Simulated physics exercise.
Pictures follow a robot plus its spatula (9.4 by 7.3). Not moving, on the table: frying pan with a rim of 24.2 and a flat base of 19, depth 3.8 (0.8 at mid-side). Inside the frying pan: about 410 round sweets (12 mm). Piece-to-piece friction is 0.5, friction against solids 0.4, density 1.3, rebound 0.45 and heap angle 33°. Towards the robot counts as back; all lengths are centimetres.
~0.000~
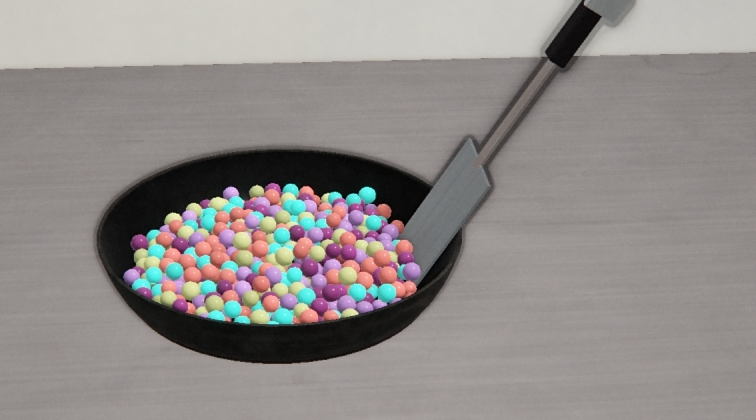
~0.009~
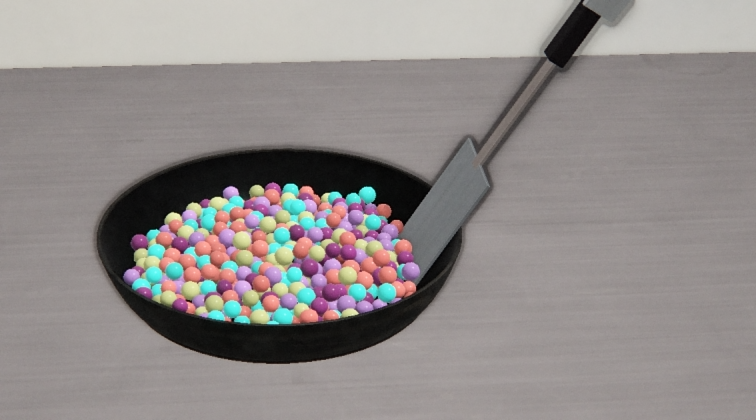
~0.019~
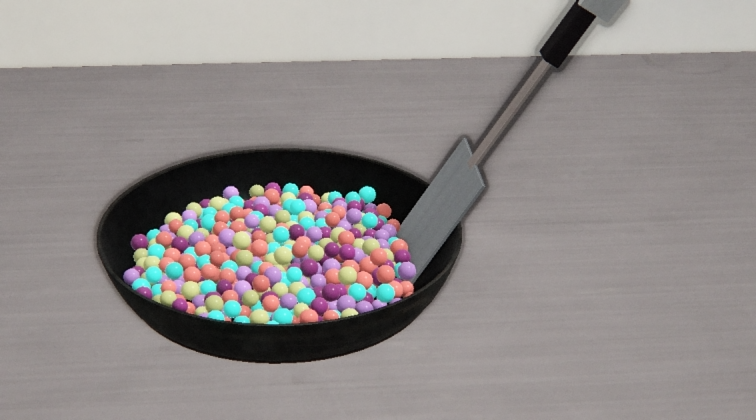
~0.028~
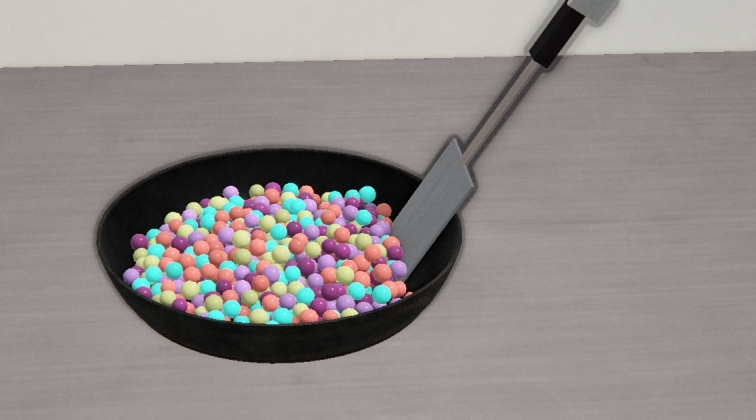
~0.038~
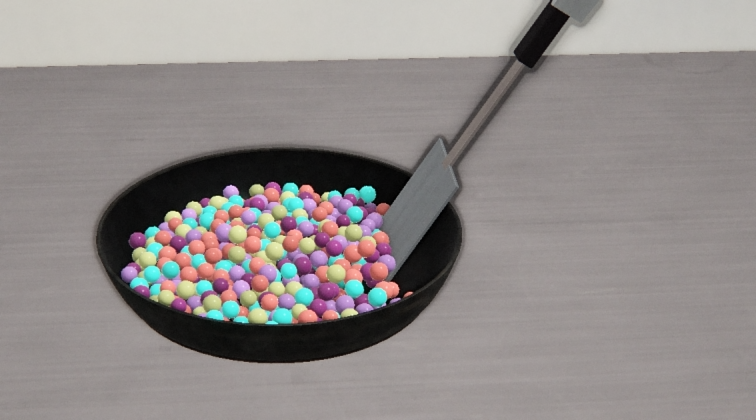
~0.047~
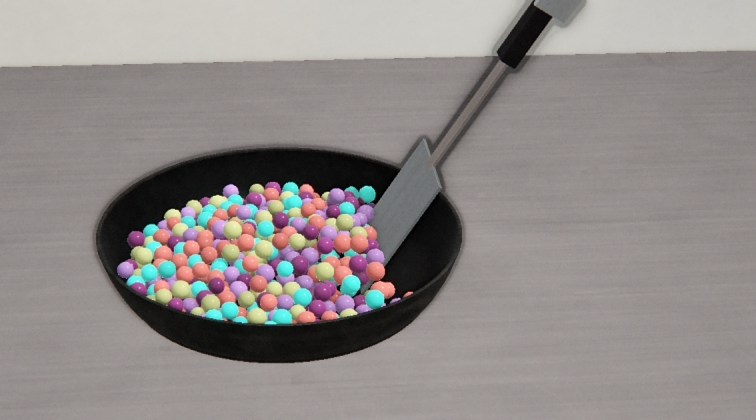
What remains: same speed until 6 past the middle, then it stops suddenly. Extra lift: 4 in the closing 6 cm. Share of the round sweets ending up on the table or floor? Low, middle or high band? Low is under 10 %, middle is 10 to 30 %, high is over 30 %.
Middle band.
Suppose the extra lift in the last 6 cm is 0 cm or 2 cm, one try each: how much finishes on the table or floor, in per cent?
Roughly 15 per cent, then 15 per cent.
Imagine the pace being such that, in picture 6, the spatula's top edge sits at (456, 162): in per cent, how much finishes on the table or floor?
Expect about 5 per cent there.
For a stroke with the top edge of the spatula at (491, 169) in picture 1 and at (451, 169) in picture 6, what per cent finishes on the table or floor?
It comes to something like 15 %, give or take.
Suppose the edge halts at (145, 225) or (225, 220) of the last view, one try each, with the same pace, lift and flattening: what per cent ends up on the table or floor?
Around 25 per cent for the first try and 15 per cent for the second.
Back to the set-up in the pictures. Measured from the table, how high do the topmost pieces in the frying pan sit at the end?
Close to 4.5 centimetres high.
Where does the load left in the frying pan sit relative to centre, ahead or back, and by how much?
Some 3.5 cm ahead of the centre.
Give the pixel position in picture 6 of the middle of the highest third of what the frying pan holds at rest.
You'll find it at about (167, 249).
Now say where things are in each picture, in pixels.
In the first picture, spatula top edge at (480, 162), sloping 58°; upper third of the load around (291, 249), from x 130 to 410, top at y 190; 414 in the frying pan.
In the second picture, spatula top edge at (479, 161), sloping 58°; upper third of the load around (291, 248), from x 130 to 410, top at y 190.
In the third picture, spatula top edge at (474, 161), sloping 58°; upper third of the load around (293, 247), from x 130 to 410, top at y 190.
In the fourth picture, spatula top edge at (464, 161), sloping 58°; upper third of the load around (299, 246), from x 130 to 410, top at y 190.
In the fifth picture, spatula top edge at (449, 162), sloping 58°; upper third of the load around (295, 244), from x 130 to 410, top at y 190.
In the sixth picture, spatula top edge at (432, 162), sloping 58°; upper third of the load around (301, 240), from x 125 to 410, top at y 190; 414 in the frying pan.
By 0.08 s, sloping 58°, highest piece 7 above the table; 414 in the frying pan.
By 0.11 s, sloping 58°, highest piece 9 above the table; 414 in the frying pan.
By 0.32 s, sloping 58°, highest piece 6 above the table; 332 in the frying pan, 77 on the table or floor, 5 on the blade or in flight.
By 1.37 s, sloping 58°, highest piece 4 above the table; 332 in the frying pan, 82 on the table or floor.
Final count, 332 in the frying pan, 82 on the table or floor. That is 20 % on the table or floor.
